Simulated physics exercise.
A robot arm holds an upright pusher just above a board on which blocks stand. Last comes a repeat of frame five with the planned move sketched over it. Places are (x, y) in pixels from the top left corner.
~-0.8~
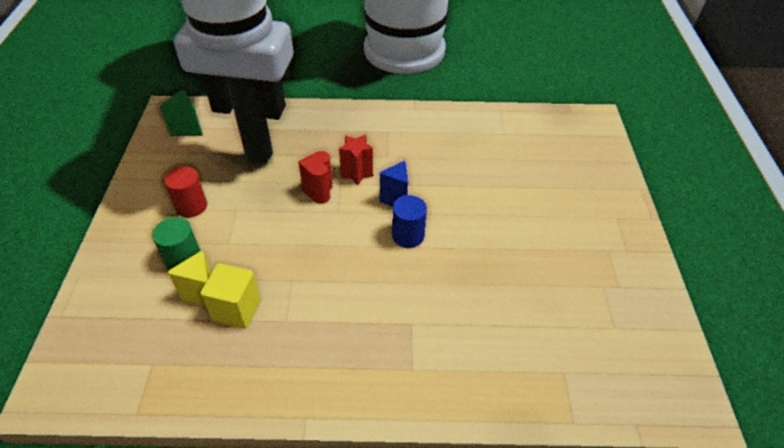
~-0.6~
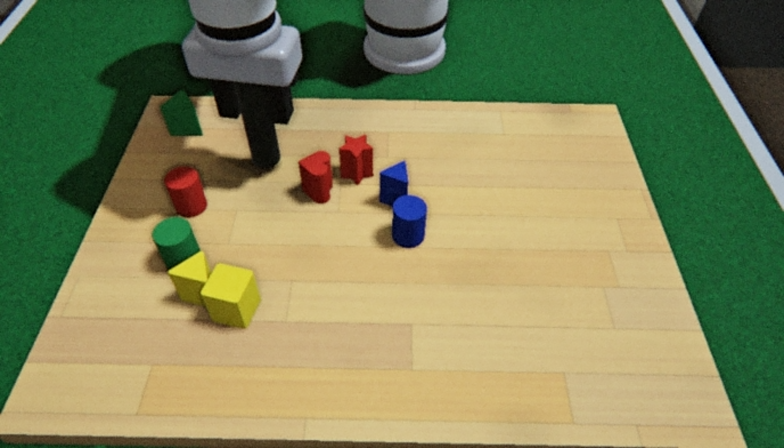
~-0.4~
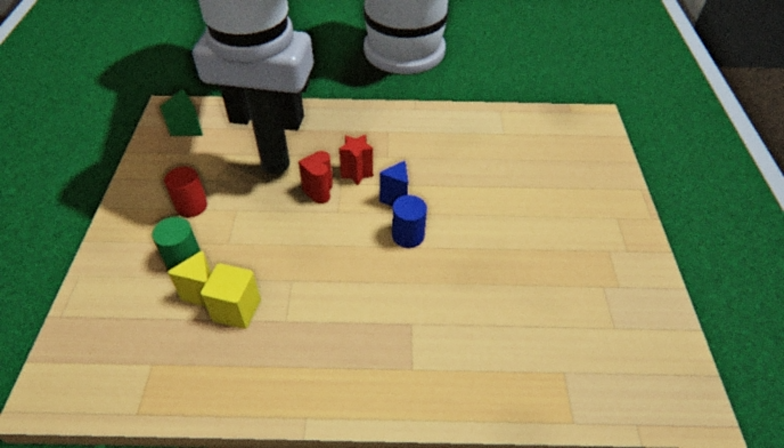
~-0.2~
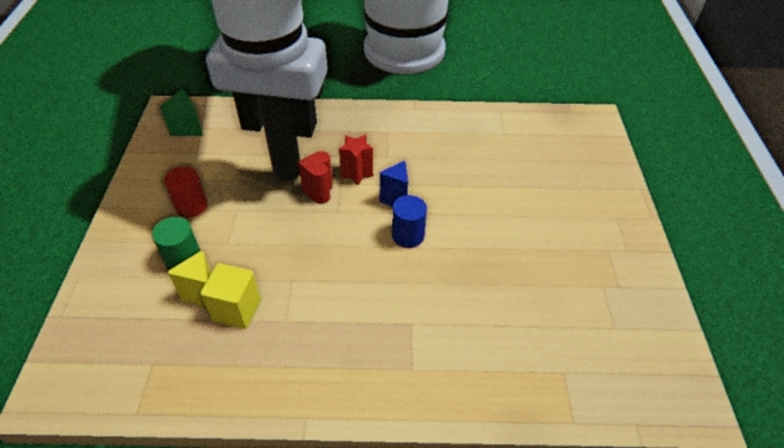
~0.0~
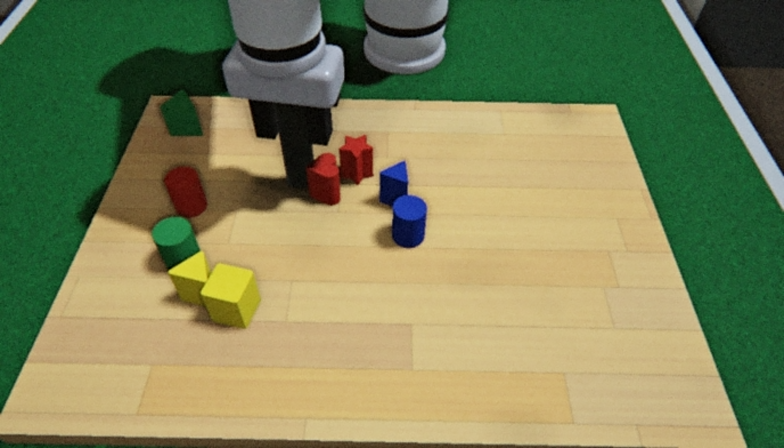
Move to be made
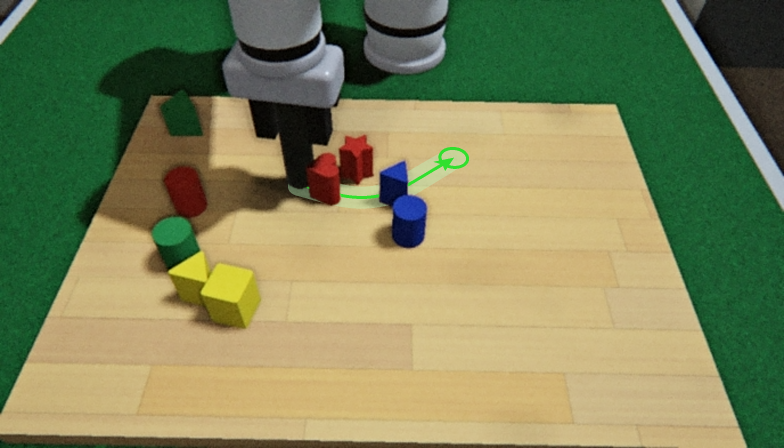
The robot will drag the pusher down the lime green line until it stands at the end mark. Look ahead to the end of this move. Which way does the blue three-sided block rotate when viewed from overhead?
It goes anticlockwise.
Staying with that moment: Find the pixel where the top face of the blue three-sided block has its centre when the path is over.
Expect it around (434, 173).
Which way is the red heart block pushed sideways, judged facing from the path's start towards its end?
Right side.
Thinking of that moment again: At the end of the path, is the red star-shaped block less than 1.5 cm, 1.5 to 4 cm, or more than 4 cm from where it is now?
Short of 1.5 cm.
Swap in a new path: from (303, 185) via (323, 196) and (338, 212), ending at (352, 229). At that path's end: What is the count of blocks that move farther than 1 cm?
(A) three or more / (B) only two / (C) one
That would be C.
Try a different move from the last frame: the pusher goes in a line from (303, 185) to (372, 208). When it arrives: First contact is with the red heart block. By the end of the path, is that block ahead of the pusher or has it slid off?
I expect it to be in front.
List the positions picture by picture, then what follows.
In the first frame, pusher tip at (259, 154); block tops, red heart block at (316, 162); red star-shaped block at (356, 144); blue three-sided block at (397, 171).
In the second frame, pusher at (266, 159); blocks unchanged.
In the third frame, pusher at (276, 165); blocks unchanged.
In the fourth frame, pusher at (287, 171); blocks unchanged.
In the fifth frame, pusher at (302, 179); red heart block at (324, 164); red star-shaped block at (356, 144); blue three-sided block at (397, 171).
Path on the board, from (303, 185) over (358, 197) and (412, 183) to (454, 158).
The first path, step by step. One third of the way, pusher at (359, 191); red heart block at (385, 176); blue three-sided block at (411, 171).
Two thirds of the way, pusher at (413, 176); red heart block at (410, 180), turned 20° clockwise; blue three-sided block at (434, 173), turned 60° anticlockwise.
At the end, pusher at (455, 151); red heart block at (410, 180), turned 20° clockwise; red star-shaped block in place; blue three-sided block at (434, 173), turned 60° anticlockwise.
